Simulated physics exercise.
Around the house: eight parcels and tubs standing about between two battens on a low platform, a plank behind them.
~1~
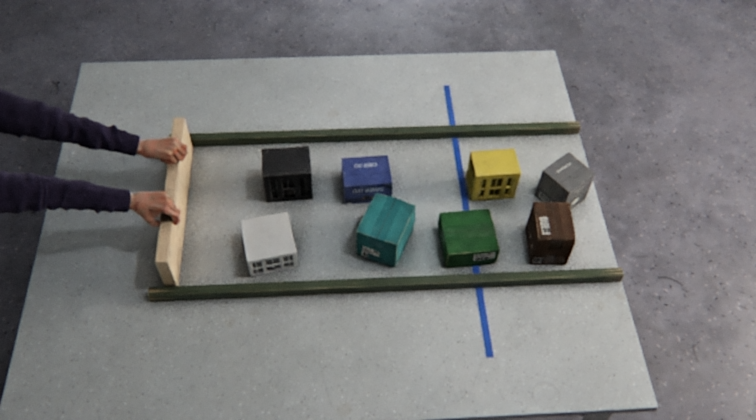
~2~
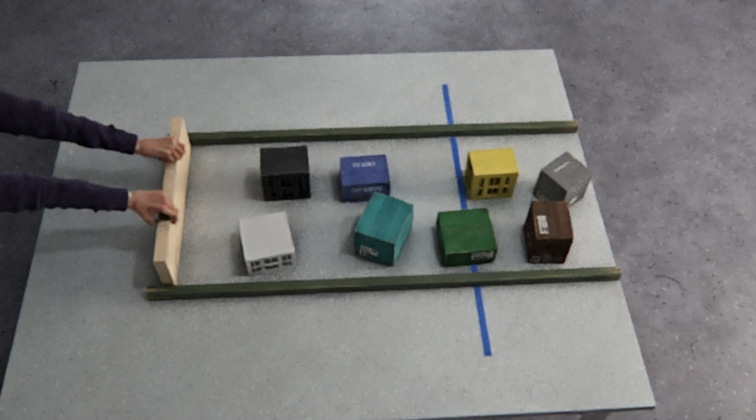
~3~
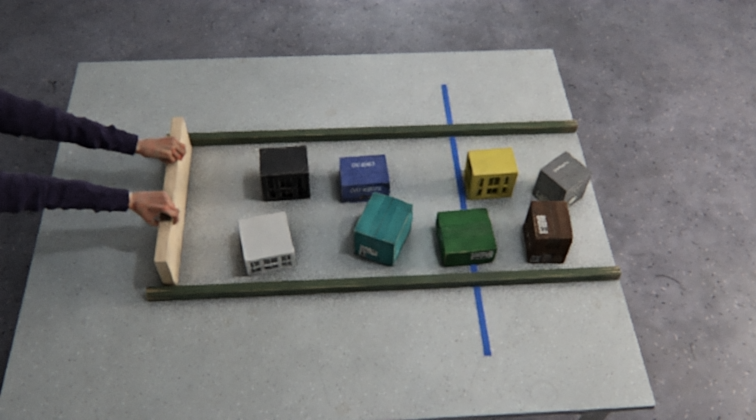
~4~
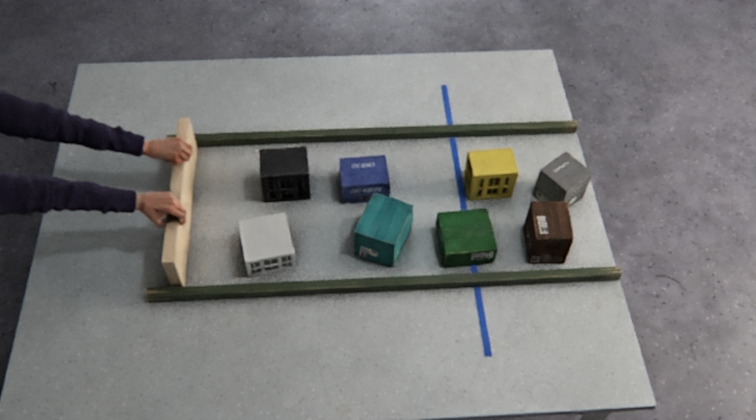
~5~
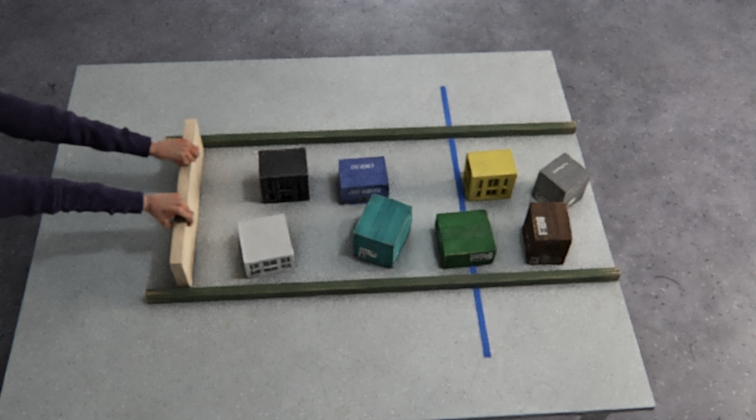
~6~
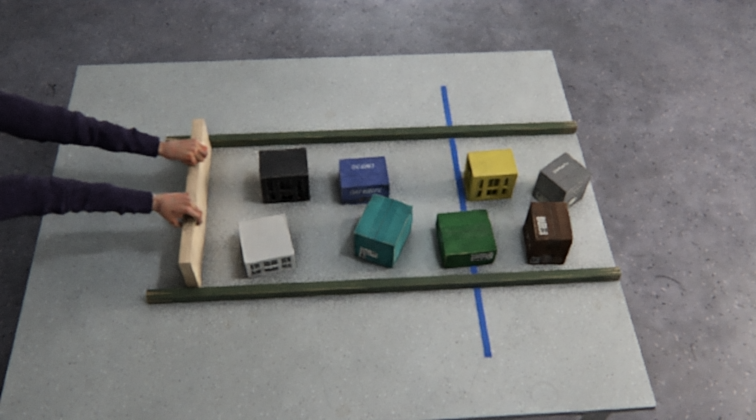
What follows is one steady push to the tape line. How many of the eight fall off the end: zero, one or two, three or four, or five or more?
The number that fall off is one or two.
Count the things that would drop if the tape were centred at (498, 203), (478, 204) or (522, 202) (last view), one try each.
Down on the ground: 4, 2 and 4.
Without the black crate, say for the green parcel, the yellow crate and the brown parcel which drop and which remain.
The green parcel survives; the yellow crate remains up; the brown parcel tumbles off.
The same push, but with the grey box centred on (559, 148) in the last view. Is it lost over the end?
From there it does not fall.
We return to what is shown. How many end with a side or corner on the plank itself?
The number is 2.
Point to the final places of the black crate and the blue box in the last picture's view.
The black crate at (484, 168), the blue box at (529, 173).
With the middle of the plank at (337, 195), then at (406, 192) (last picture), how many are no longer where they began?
By then 4, and 8.
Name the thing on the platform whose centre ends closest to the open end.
The yellow crate ends nearest.
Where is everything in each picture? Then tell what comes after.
The first picture shows grey box (564, 185); brown parcel (550, 234); yellow crate (493, 175); plank (176, 200); tape (466, 204).
The second picture shows brown parcel (548, 233); green parcel (466, 237).
The third picture shows yellow crate (490, 174); white crate (267, 243).
The fourth picture shows grey box (562, 184); black crate (285, 175).
The fifth picture shows brown parcel (547, 234); blue box (363, 181).
The sixth picture shows grey box (562, 185); brown parcel (547, 234); yellow crate (490, 175); plank (197, 201); tape (463, 204).
Early on, none off yet; grey box at rest near (562, 185); brown parcel at rest near (547, 234); yellow crate at rest near (490, 175).
Finally, the number that fall off is one or two; lost, brown parcel and grey box.
